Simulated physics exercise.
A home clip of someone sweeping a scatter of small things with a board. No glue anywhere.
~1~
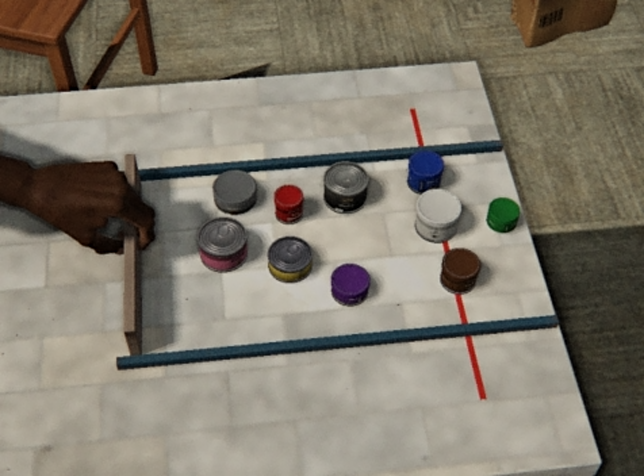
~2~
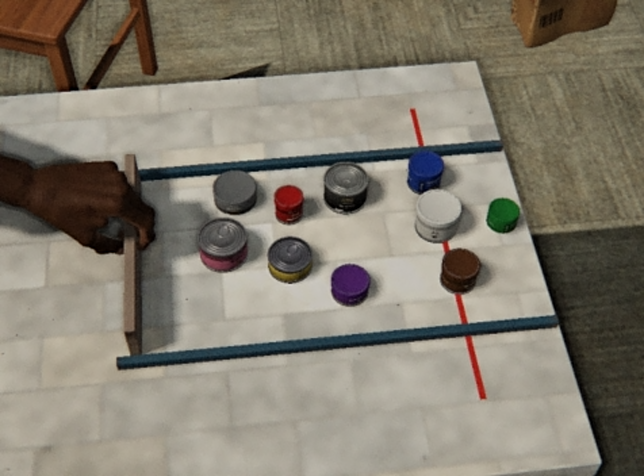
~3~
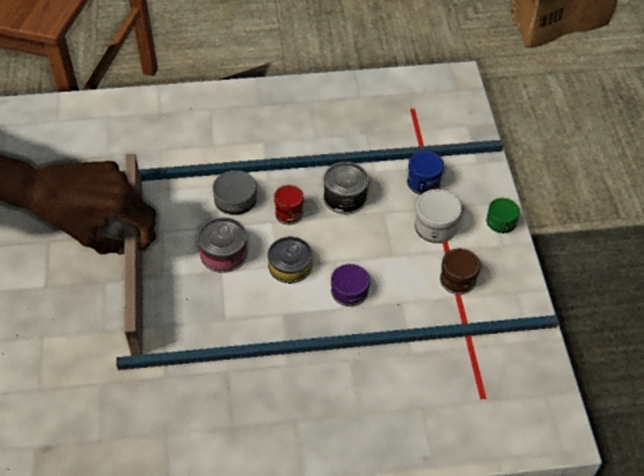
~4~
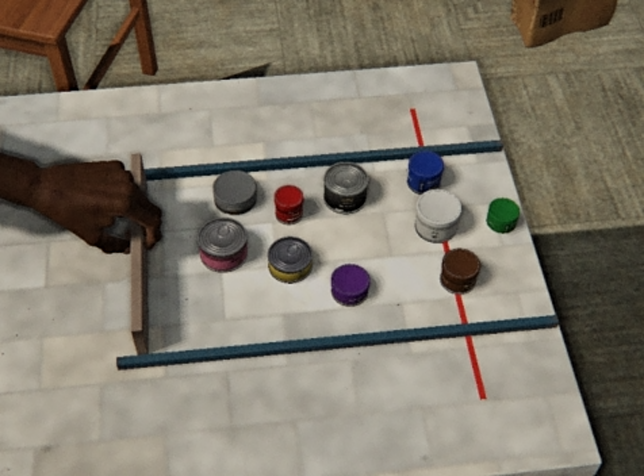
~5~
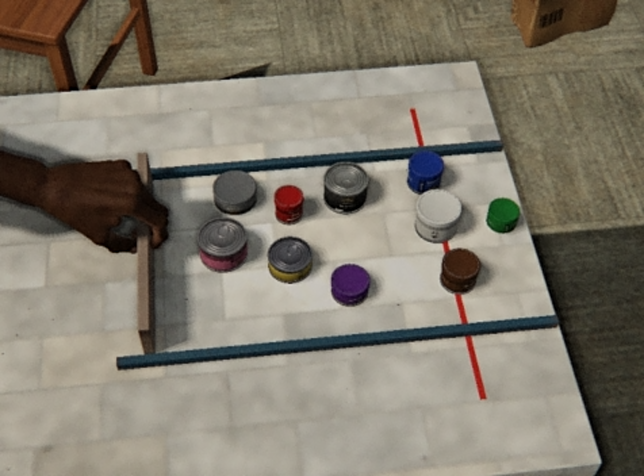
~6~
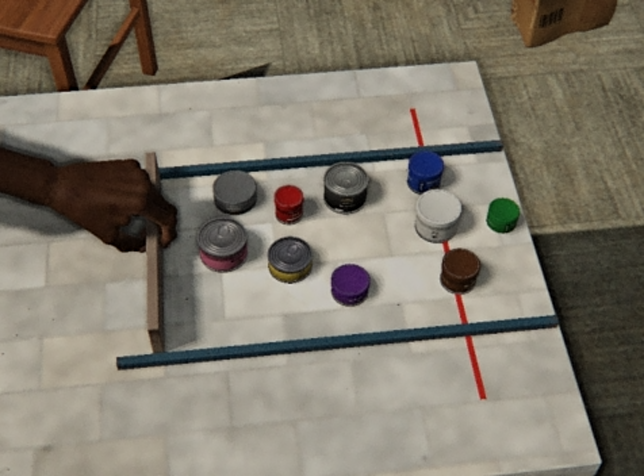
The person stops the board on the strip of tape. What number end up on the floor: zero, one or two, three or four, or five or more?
Here the number that fall off is one or two.
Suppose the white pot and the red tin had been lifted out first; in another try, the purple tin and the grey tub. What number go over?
The counts: 0 and 1.
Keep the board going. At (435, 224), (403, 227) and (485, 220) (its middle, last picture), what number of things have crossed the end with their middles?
It would be 1, 0 and 5.
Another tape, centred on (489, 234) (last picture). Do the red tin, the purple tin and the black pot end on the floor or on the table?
The red tin remains up, the purple tin does not fall, the black pot drops off.
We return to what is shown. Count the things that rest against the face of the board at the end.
That makes 5.
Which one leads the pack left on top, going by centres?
That is the white pot.
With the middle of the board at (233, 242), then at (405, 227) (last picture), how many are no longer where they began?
At the one place 3, at the other 10.
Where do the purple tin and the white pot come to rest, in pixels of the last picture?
About (479, 296), and the other about (512, 216).
Early on, none off yet; green tub at rest near (503, 216); brown tin at rest near (460, 272); white pot at rest near (438, 216).
Finally, the number that fall off is one or two; lost, green tub.
